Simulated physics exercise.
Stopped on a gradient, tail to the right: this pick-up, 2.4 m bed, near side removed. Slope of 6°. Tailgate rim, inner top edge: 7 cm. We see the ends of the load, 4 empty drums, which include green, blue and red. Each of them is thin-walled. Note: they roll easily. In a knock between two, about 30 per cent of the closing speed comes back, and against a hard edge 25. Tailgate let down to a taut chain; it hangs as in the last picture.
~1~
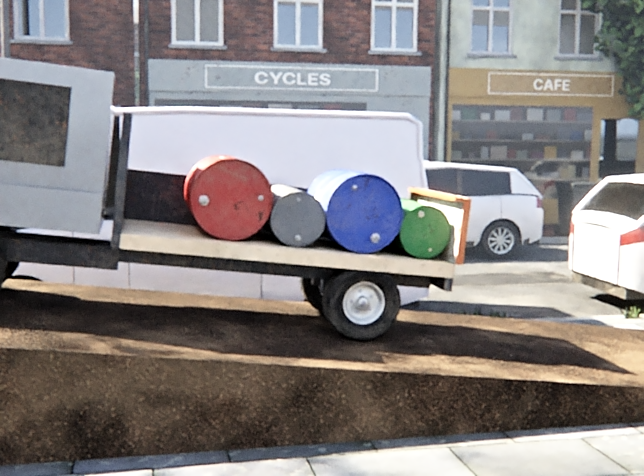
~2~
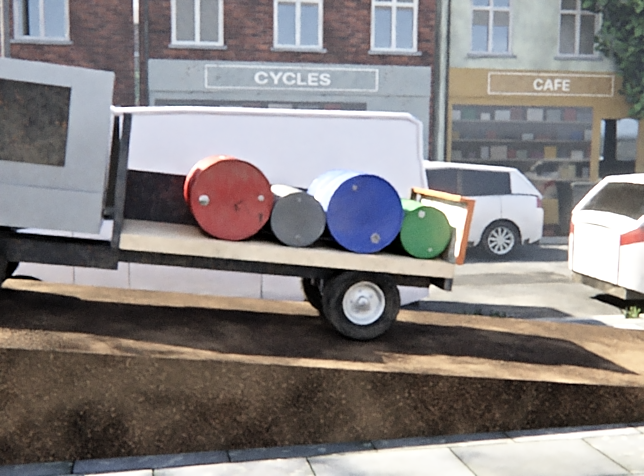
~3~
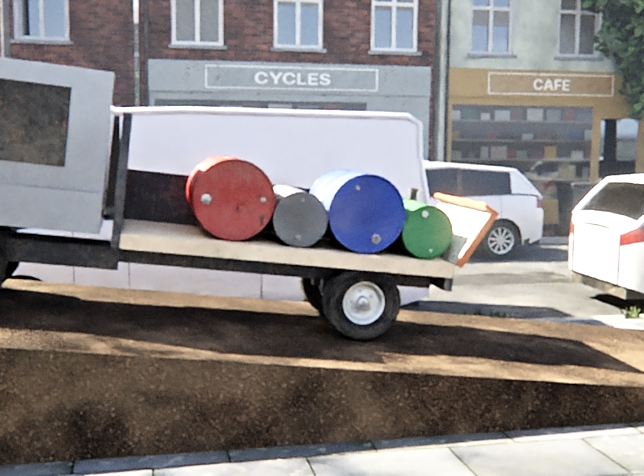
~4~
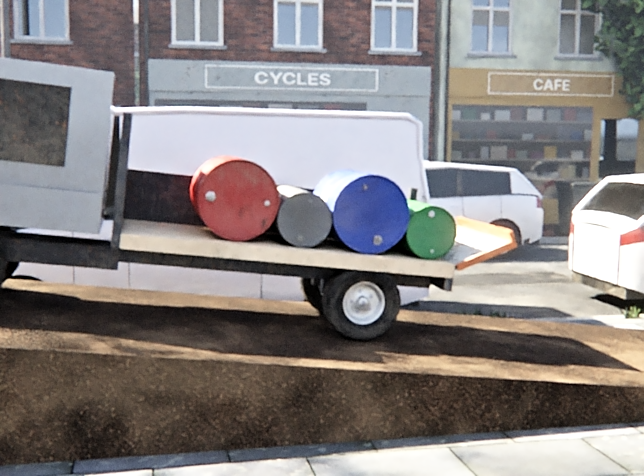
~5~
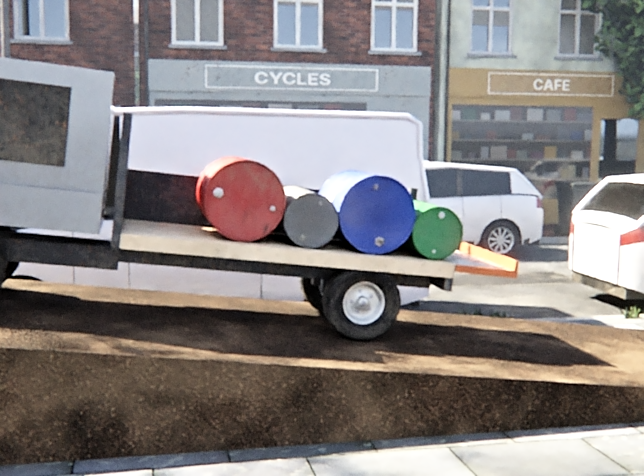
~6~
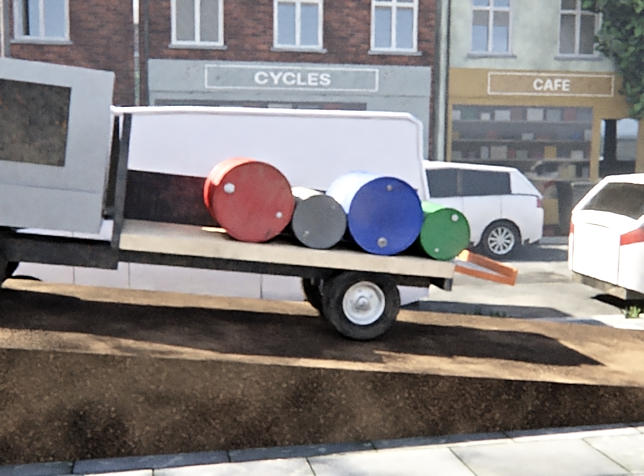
On a street in front of a cycle shop and a cafe, a flatbed truck stands on a slope with red, grey, blue and green drums on its bed. The tailgate swings open to the right and drops below level, while the four drums roll slightly rightward.
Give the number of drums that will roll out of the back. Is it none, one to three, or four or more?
It is four or more.
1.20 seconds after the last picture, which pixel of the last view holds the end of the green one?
Position: About (539, 269).
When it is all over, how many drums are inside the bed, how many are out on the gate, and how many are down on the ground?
Respectively 0, 0, 4.
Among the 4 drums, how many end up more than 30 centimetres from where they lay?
In all, 4.
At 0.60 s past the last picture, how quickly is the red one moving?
It's going at around 0.7 m/s.
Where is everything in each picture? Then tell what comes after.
The first picture shows green (426, 232), blue (365, 213), red (232, 200); gate 84° above level, tip at (467, 201); 4 of the 4 make up the bottom layer on the bed.
The second picture shows green (426, 232), blue (365, 213), red (233, 200); gate 80° above level, tip at (471, 202).
The third picture shows green (428, 232), blue (367, 214), red (235, 200); gate 55° above level, tip at (494, 214).
The fourth picture shows green (432, 233), blue (371, 214), red (239, 200); gate 21° above level, tip at (513, 244).
The fifth picture shows green (438, 233), blue (378, 215), red (246, 201); gate 7° below level, tip at (514, 274).
The sixth picture shows green (446, 234), blue (386, 216), red (255, 202); gate 14° below level, tip at (512, 282).
Then, 0.6 s past the sixth picture, green is on the gate, 35 cm past the hinge, rolling right; blue is on the bed, 20 cm short of the hinge, rolling right; red is on the bed, 120 cm short of the hinge, rolling right; 0 gone off the back.
Then, 1.2 s past the sixth picture, green is dropping off the gate; blue is on the gate, 25 cm past the hinge, rolling right; red is on the bed, 75 cm short of the hinge, rolling right; 1 gone off the back.
Then, 2.0 s past the sixth picture, green is out on the ground; blue is out on the ground; red is on the bed, 5 cm short of the hinge, rolling right; 2 gone off the back.
Then, 2.9 s past the sixth picture, green is off the vehicle; blue is out on the ground; red is dropping off the gate; 4 gone off the back.
Finally (5.0 s after the last picture), green is out on the ground; blue is out on the ground; red is off the vehicle; 4 gone off the back.
